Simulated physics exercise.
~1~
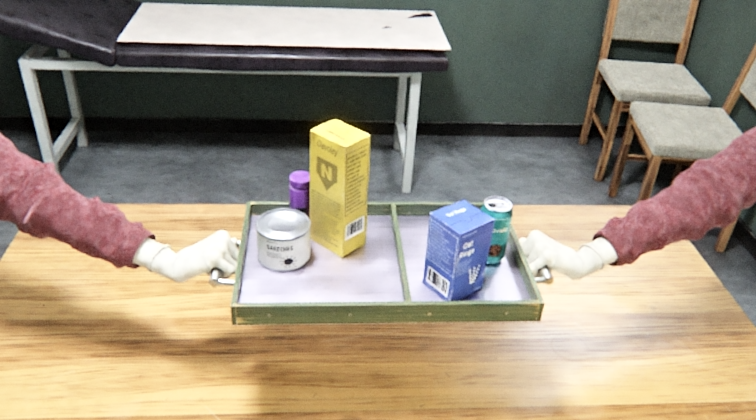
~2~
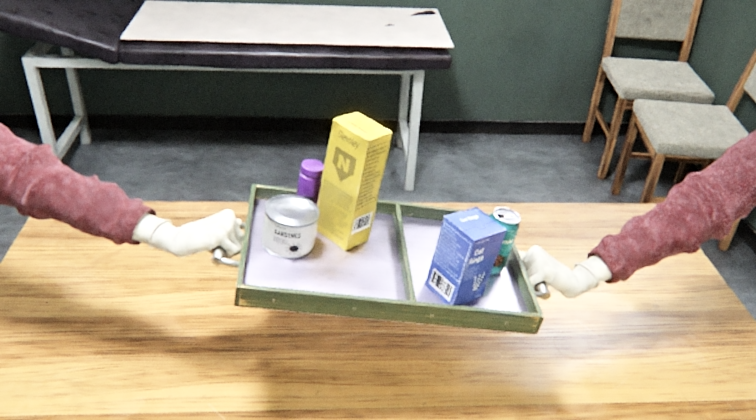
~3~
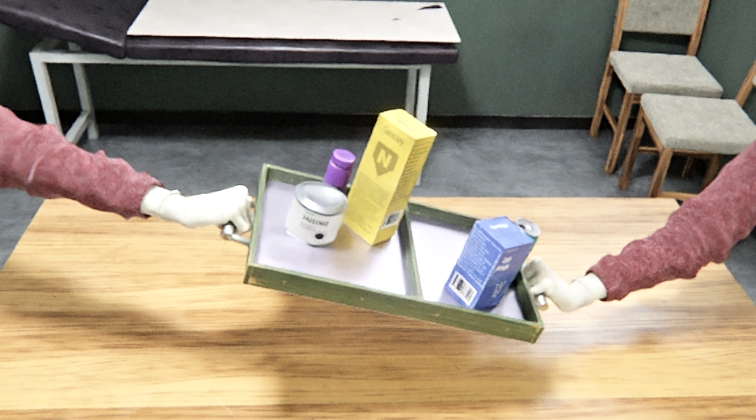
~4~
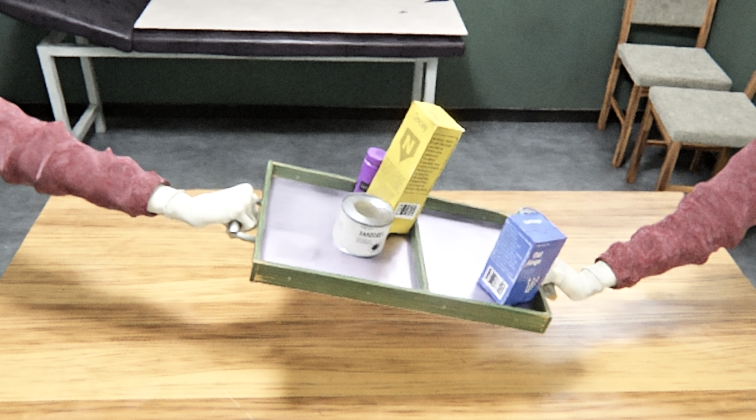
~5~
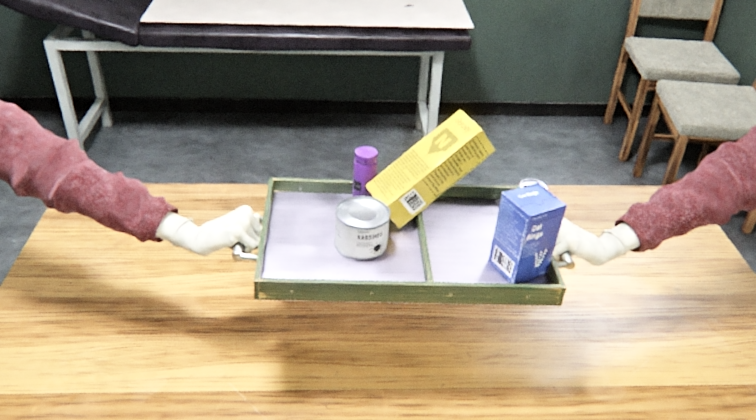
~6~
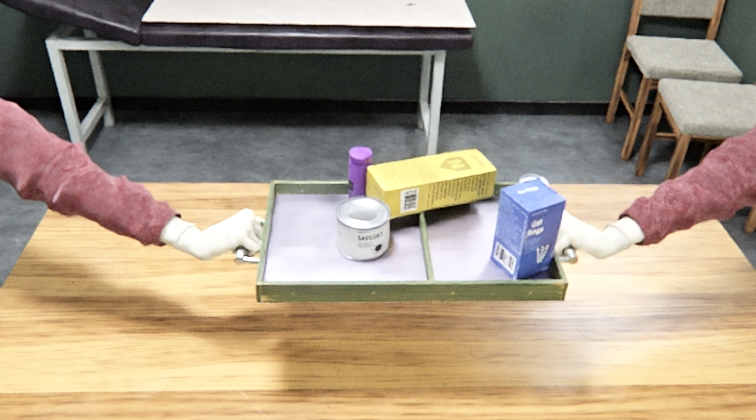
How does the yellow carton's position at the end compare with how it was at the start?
At the start the yellow carton stands upright on the tray, but by the end it is lying on its side across the cross bar.
